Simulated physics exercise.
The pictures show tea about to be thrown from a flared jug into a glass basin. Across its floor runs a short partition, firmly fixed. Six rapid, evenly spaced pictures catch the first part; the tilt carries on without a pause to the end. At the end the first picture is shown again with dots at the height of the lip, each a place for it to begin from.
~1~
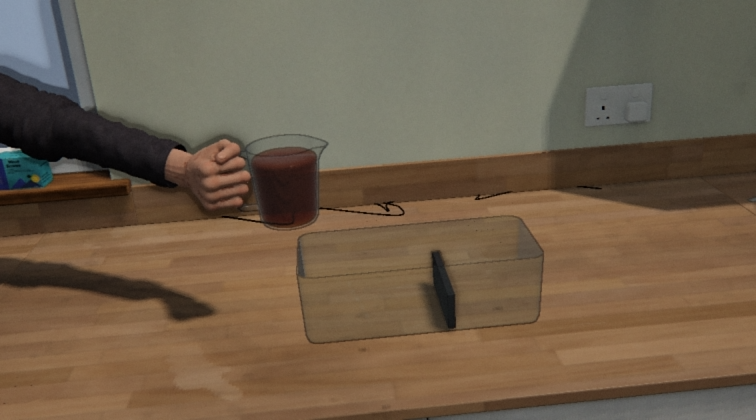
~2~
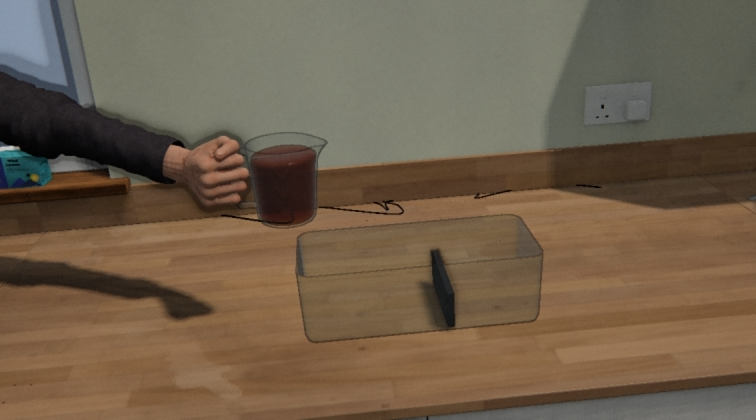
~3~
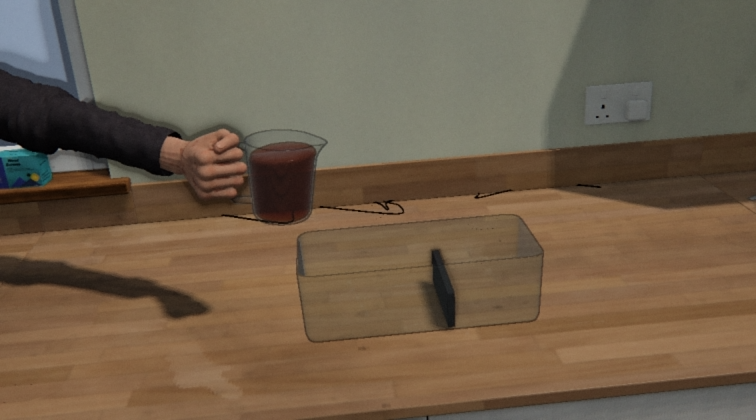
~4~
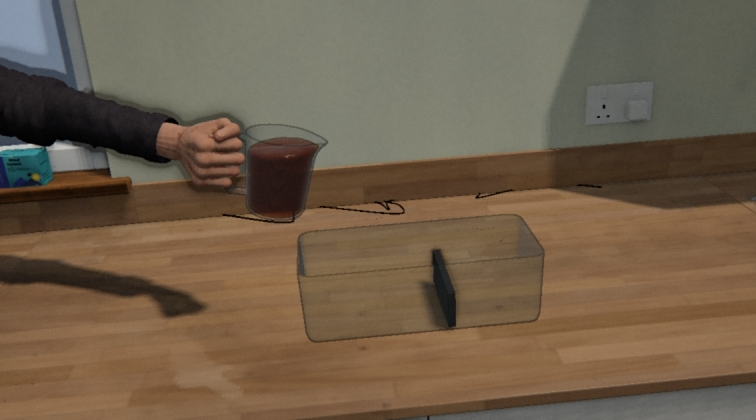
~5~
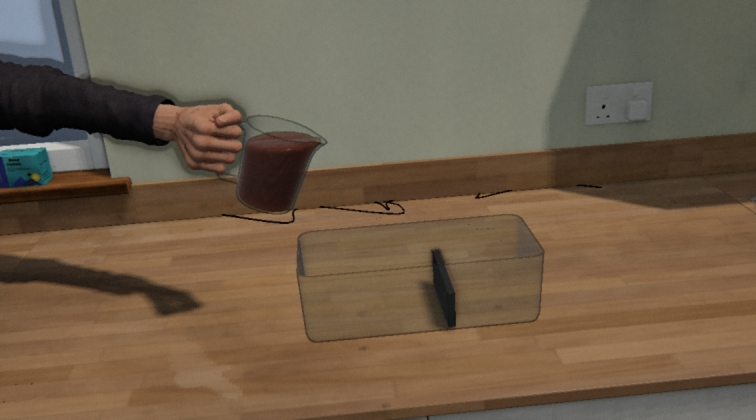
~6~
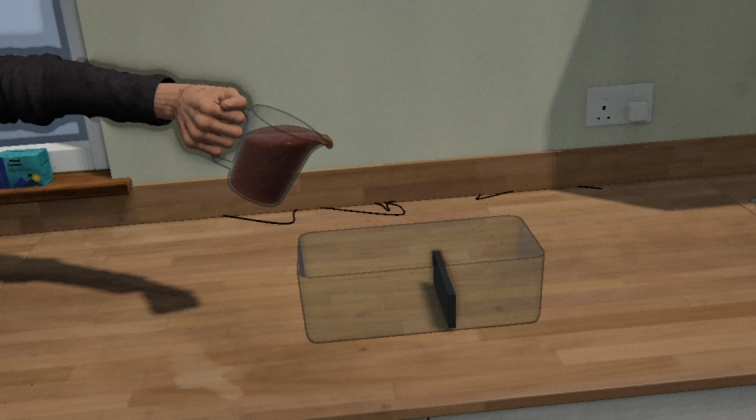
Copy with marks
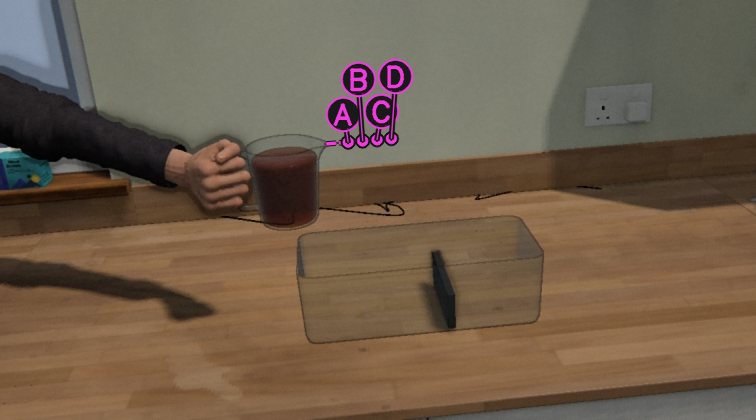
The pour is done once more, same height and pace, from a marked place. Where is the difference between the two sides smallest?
Go for B.
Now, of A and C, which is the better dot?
Dot C.
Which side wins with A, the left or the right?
The left side.
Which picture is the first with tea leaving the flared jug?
Picture 6.
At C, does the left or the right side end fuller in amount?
The right side.
On the marked copy, A at (348, 142); B at (362, 140); C at (377, 139); D at (391, 138).
For dot A, about 92 % ends left of the wall and 6 % right of it; 3 % is lost outside.
For dot B, about 52 % ends left of the wall and 45 % right of it; 3 % is lost outside.
For dot C, about 16 % ends left of the wall and 81 % right of it; 3 % is lost outside.
For dot D, about 6 % ends left of the wall and 92 % right of it.
